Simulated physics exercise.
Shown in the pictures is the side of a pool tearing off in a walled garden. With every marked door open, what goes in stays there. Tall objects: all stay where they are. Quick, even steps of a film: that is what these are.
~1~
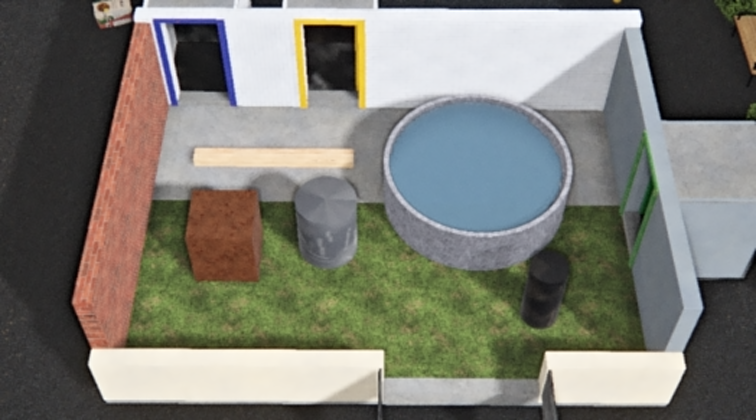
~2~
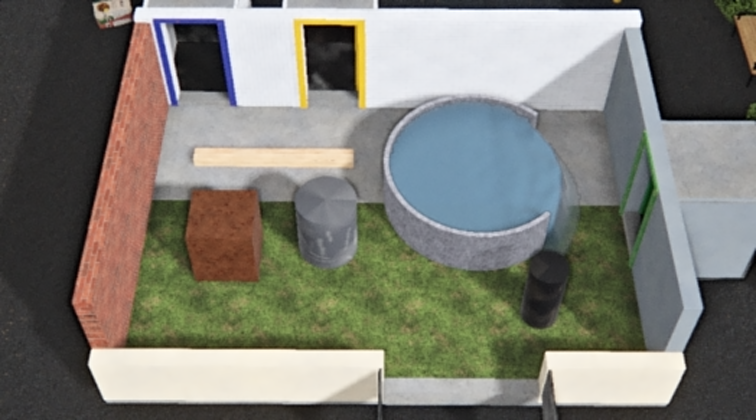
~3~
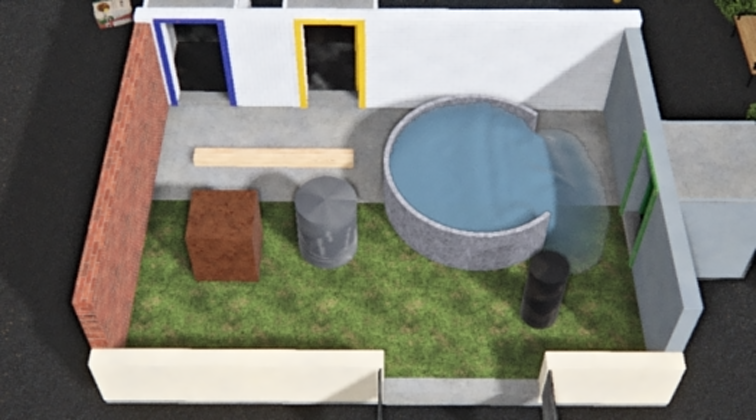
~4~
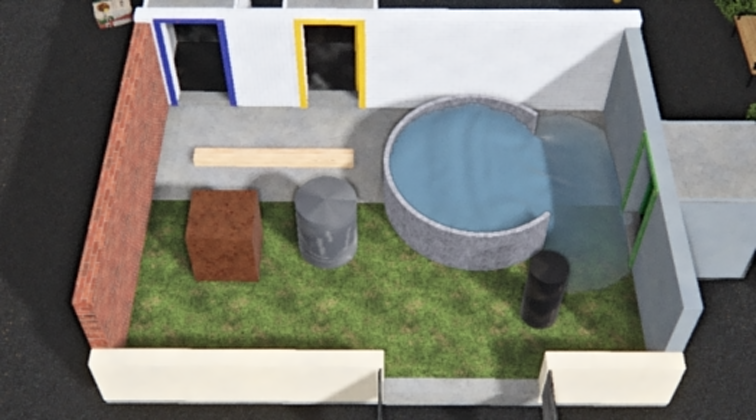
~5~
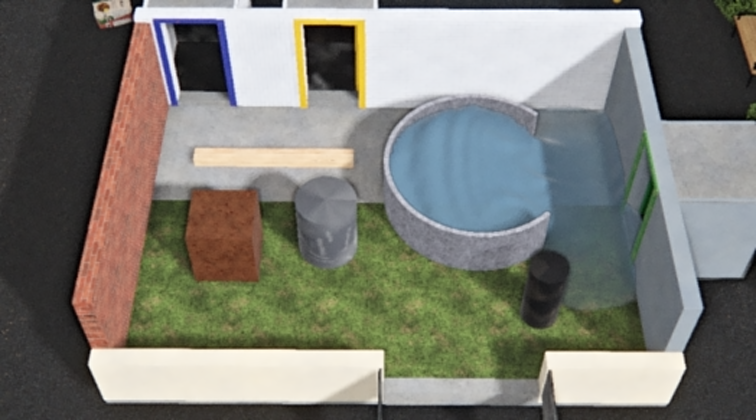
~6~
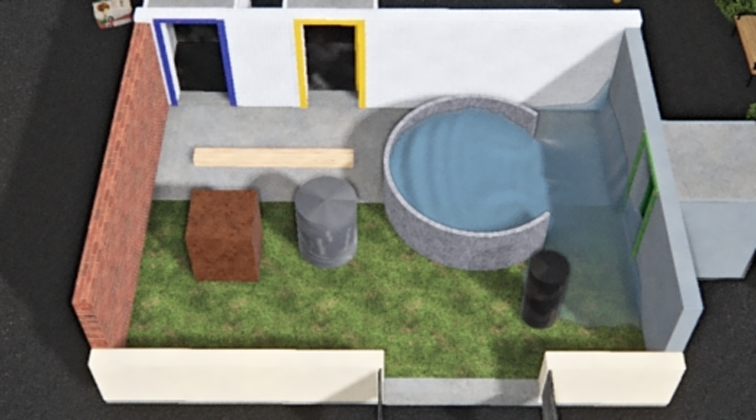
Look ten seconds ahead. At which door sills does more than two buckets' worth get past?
One by one: Yellow door: Up to two buckets. Green door: Above two buckets. Blue door: Above two buckets.
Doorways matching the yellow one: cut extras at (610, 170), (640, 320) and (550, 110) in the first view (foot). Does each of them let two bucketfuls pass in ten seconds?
Taking each in turn: Runs above, then runs above, then runs above.
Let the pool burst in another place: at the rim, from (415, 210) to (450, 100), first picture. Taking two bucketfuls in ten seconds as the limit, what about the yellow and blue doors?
My reading: Yellow door floods; blue door floods.
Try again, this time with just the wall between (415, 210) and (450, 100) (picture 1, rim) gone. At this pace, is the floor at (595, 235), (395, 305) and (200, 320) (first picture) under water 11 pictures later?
Untouched, soaked, untouched.
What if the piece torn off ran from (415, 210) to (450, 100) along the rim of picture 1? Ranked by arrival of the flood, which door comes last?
The green door.
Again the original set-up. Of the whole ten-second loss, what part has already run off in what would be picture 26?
I'd estimate some 50 per cent.
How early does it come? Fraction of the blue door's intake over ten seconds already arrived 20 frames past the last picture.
Share at that point: Close to 0 in a hundred.
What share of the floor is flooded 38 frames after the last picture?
That's roughly 85 per cent.
A moment on, water covers 20 % of the floor; the yellow door not reached, the green door far over two buckets in, the blue door not reached.
Next, water covers 30 % of the floor; the yellow door not reached, the green door far over two buckets in, the blue door not reached.
Then, water covers 55 % of the floor; the yellow door wet at the sill, nothing in, the green door far over two buckets in, the blue door wet at the sill, nothing in.
Later, water covers 85 % of the floor; the yellow door wet at the sill, nothing in, the green door far over two buckets in, the blue door far over two buckets in.
In the end, water covers 95 % of the floor; the yellow door wet at the sill, nothing in, the green door far over two buckets in, the blue door far over two buckets in.
